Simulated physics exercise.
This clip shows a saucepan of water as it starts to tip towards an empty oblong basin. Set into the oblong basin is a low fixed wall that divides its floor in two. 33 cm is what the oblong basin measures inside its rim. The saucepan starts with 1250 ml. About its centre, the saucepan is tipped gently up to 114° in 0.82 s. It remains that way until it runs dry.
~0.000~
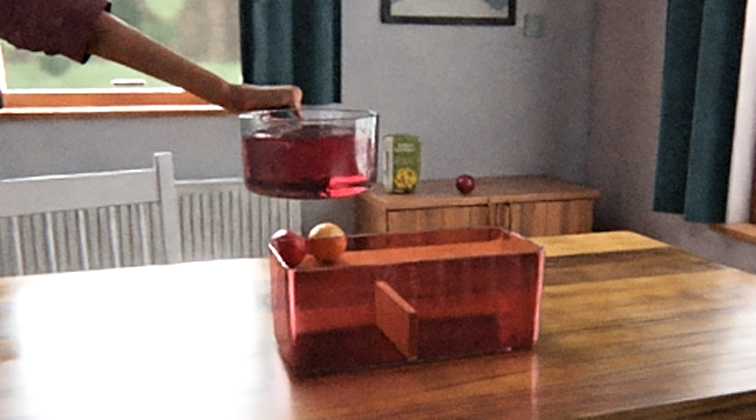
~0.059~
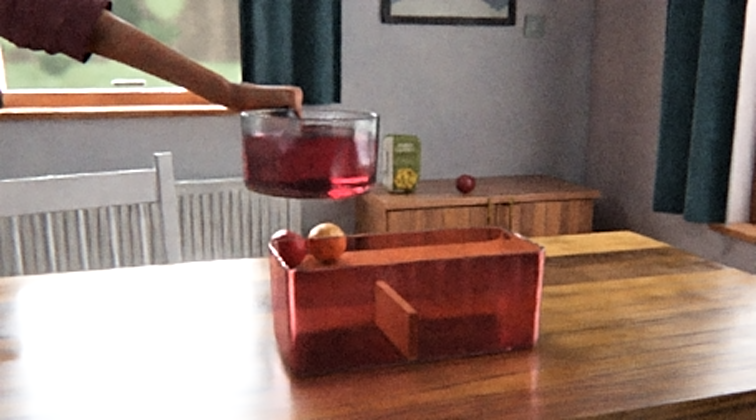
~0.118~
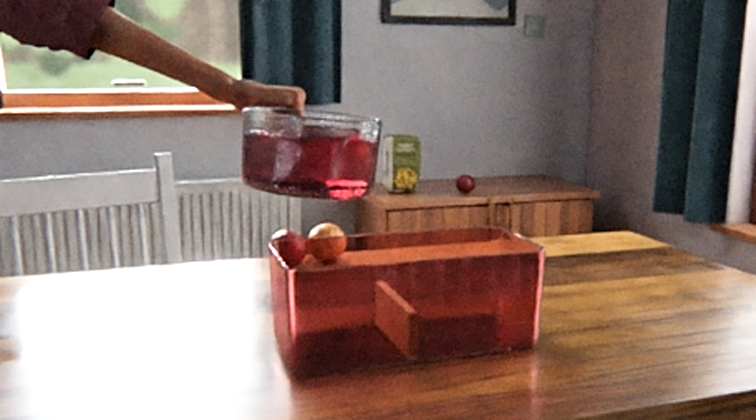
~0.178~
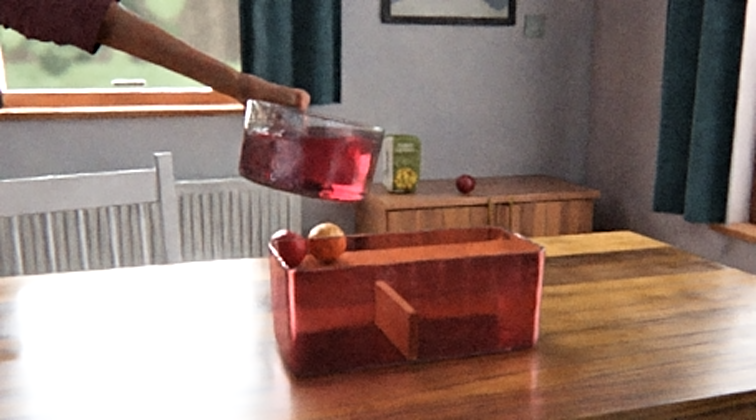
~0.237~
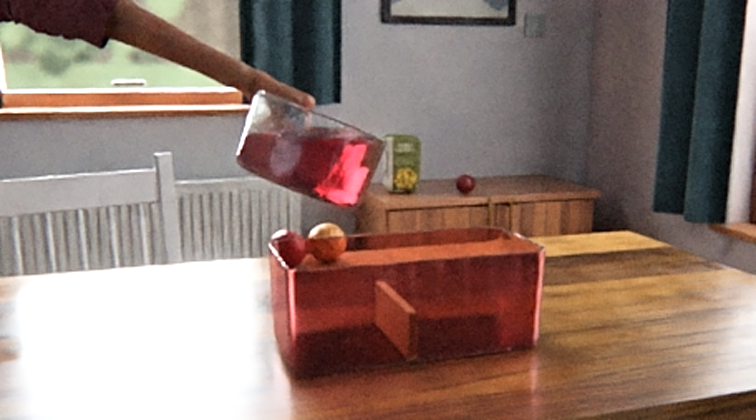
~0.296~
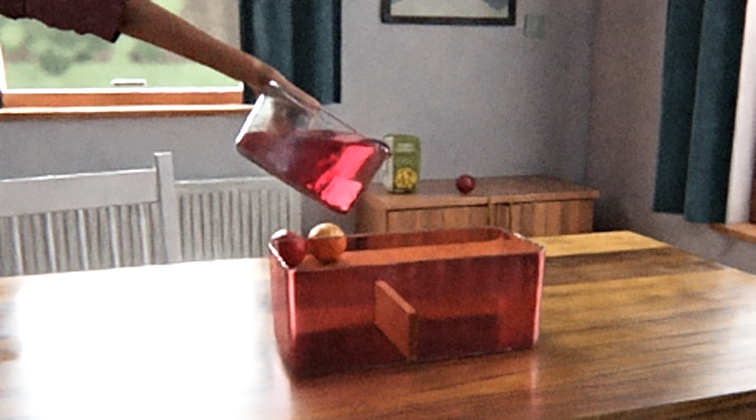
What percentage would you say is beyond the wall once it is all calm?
I would put it at about 65 per cent.
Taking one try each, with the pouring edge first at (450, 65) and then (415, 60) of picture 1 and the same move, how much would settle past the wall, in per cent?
Around 75 per cent first, around 90 per cent next.
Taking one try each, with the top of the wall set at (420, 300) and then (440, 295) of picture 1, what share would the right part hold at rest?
Respectively close to 40 and 15 %.
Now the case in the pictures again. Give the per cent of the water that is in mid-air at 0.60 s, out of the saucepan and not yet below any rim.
Share: Roughly 32 per cent.
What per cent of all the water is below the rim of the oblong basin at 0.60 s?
Near 38 in a hundred.
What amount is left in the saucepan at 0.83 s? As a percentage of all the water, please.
Near 4 in a hundred.
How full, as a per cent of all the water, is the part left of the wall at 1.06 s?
The left part holds close to 34 per cent.
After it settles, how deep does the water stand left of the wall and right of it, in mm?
Final levels - left approx 22 mm, right approx 34 mm.
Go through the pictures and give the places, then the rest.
The first picture shows tilt 0°; pouring edge (375, 115); surface from (243, 133) to (372, 131); the oblong basin's rim runs from (278, 257) to (522, 239); the wall's top is at (395, 297).
The second picture shows tilt 1°; pouring edge (376, 117); surface from (244, 133) to (372, 131).
The third picture shows tilt 6°; pouring edge (378, 122); surface from (246, 132) to (373, 133).
The fourth picture shows tilt 13°; pouring edge (380, 130); surface from (246, 133) to (376, 134).
The fifth picture shows tilt 22°; pouring edge (382, 142); surface from (245, 135) to (380, 136).
The sixth picture shows tilt 33°; pouring edge (382, 156); surface from (243, 133) to (379, 146); 3 per cent is over the edge.
Then, 0.60 s in, the tilt is 95° and 29 per cent is still to pour, 1 is left of the wall and 38 right of it.
Then, 0.83 s in, the tilt is 114° and 4 per cent is still to pour, 26 is left of the wall and 64 right of it.
Then, 1.06 s in, the tilt is 114° and 0 per cent is still to pour, 34 is left of the wall and 65 right of it.
Then, 1.32 s in, the tilt is 114° and 0 per cent is still to pour, 34 is left of the wall and 65 right of it.
Finally, 34 per cent lies left of the wall, 65 right of it and 0 outside.
